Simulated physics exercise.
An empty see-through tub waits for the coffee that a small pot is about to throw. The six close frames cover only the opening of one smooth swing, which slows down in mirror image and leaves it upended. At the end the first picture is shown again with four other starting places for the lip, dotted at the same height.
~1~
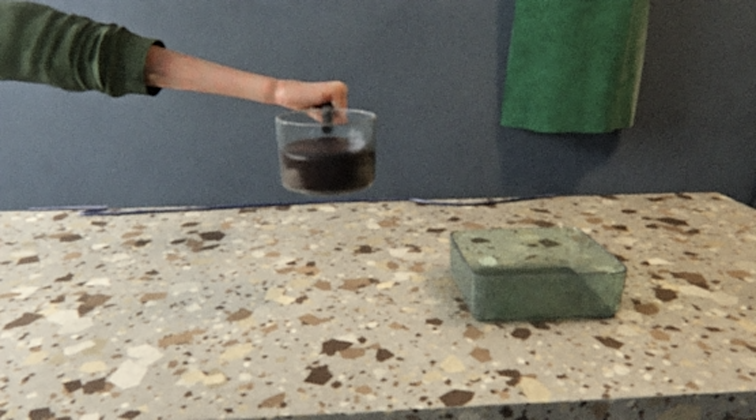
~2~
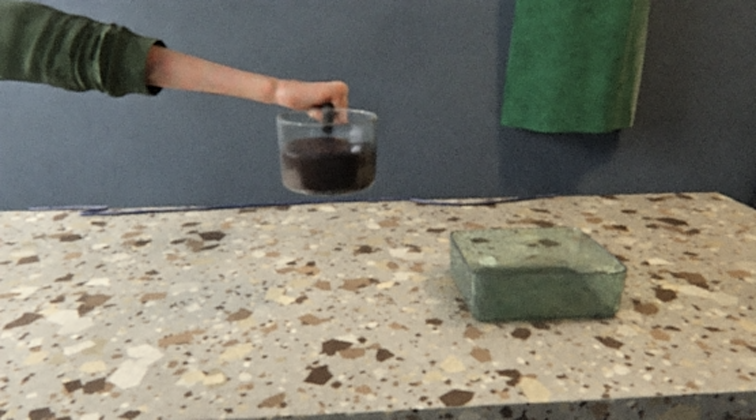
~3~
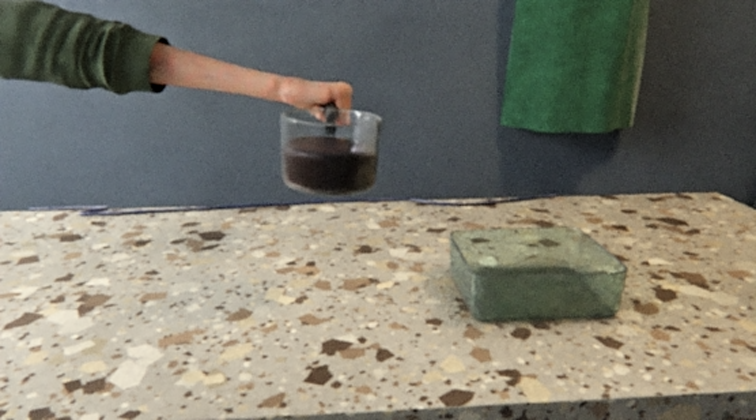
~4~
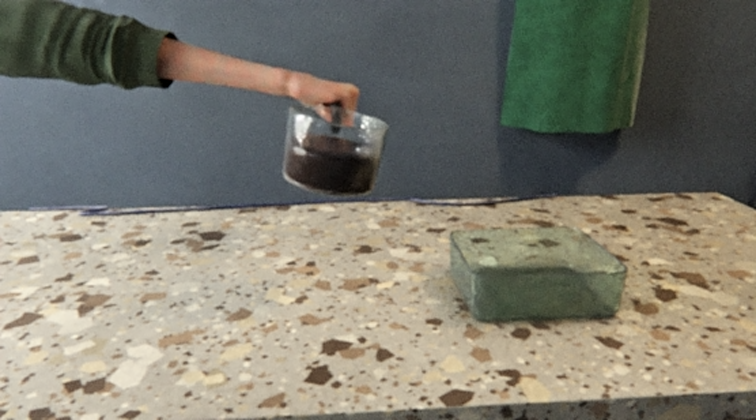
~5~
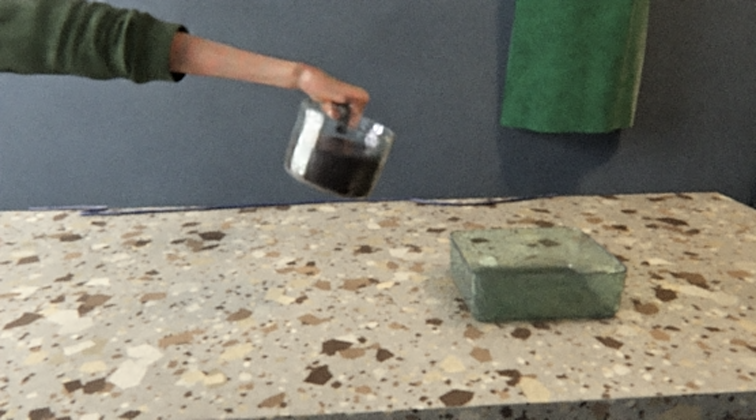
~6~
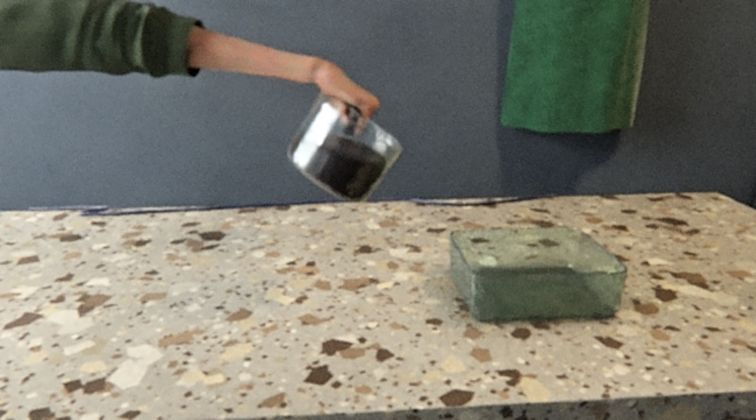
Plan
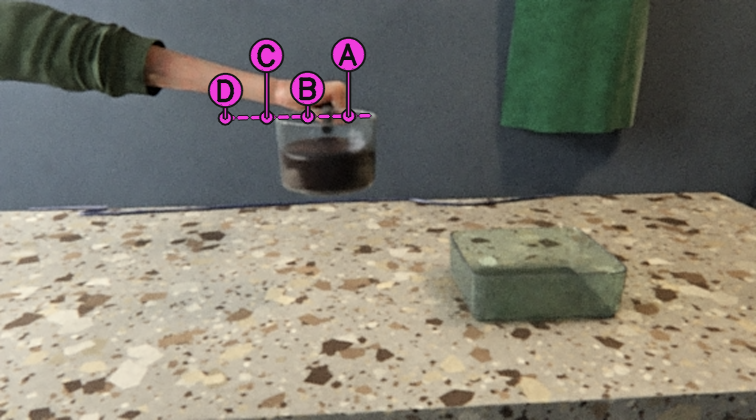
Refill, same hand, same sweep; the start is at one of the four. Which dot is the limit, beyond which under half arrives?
That is place A.
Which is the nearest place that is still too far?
It is B.
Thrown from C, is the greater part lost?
Yes, that goes wrong.
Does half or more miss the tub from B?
Yes, it does.
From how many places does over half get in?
One of the four.
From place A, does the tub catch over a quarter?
Yes, clearly.
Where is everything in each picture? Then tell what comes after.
Upright, lip at (374, 115); tub from (470, 319) to (617, 313); nothing has left yet, in the first frame.
Upright, lip at (375, 115); nothing has left yet, in the second frame.
Tipped about 4°, lip at (379, 118); nothing has left yet, in the third frame.
Tipped about 11°, lip at (386, 125); nothing has left yet, in the fourth frame.
Tipped about 22°, lip at (394, 134); nothing has left yet, in the fifth frame.
Tipped about 34°, lip at (401, 147); nothing has left yet, in the sixth frame.
In magenta, A at (348, 116); B at (307, 116); C at (266, 117); D at (225, 118).
With A, about 68 % lands in the tub, 21 % falls short and 11 % goes beside or beyond.
With B, about 16 % lands in the tub, 79 % falls short and 5 % goes beside or beyond.
With C, about 0 % lands in the tub, 100 % falls short.
With D, about 0 % lands in the tub, 100 % falls short.
